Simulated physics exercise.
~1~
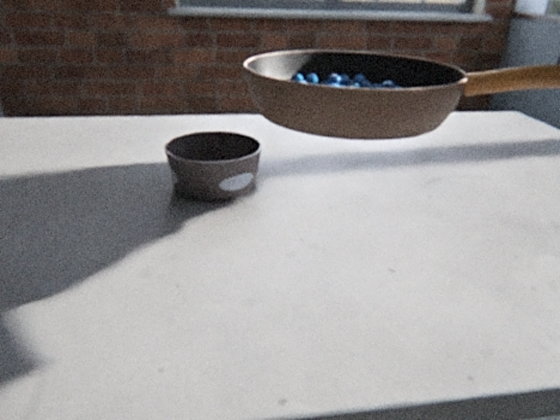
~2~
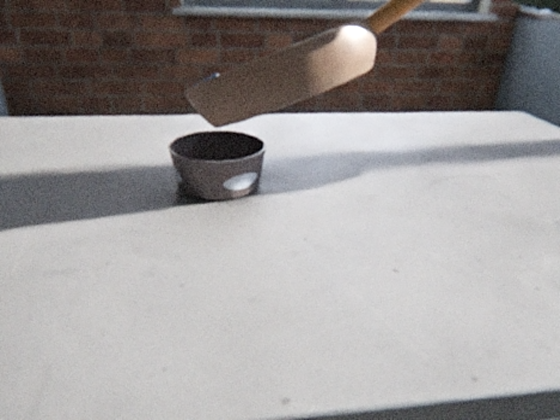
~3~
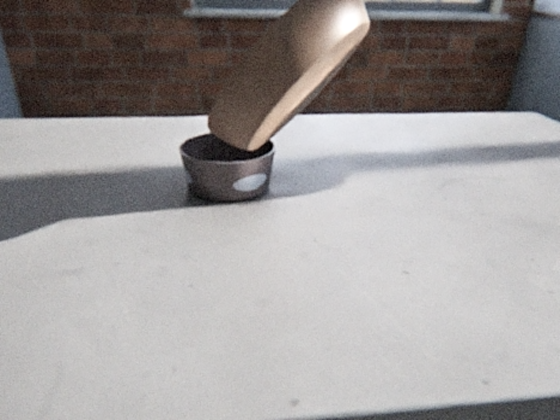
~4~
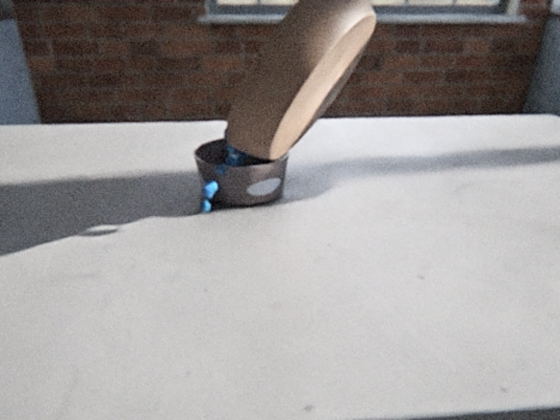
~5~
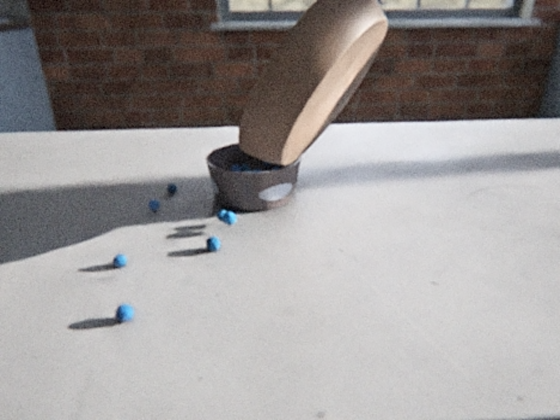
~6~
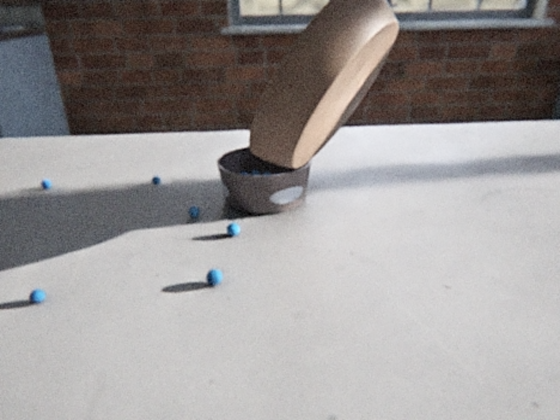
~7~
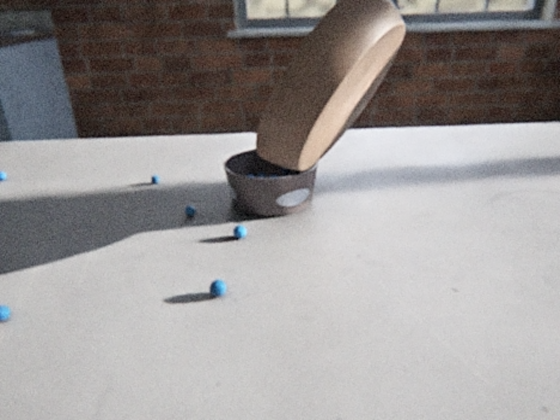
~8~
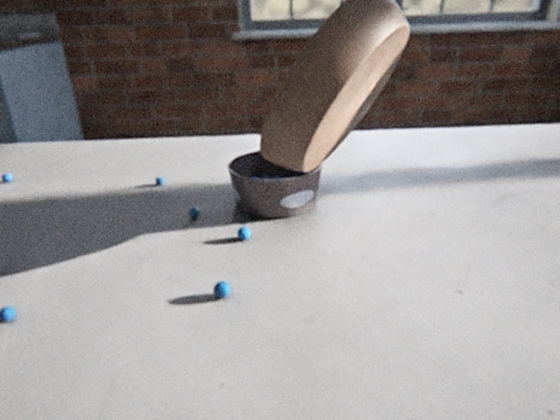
Tan pan tipping steeply over a small dark bowl on a pale table, blue balls spilling outside and rolling left before settling.
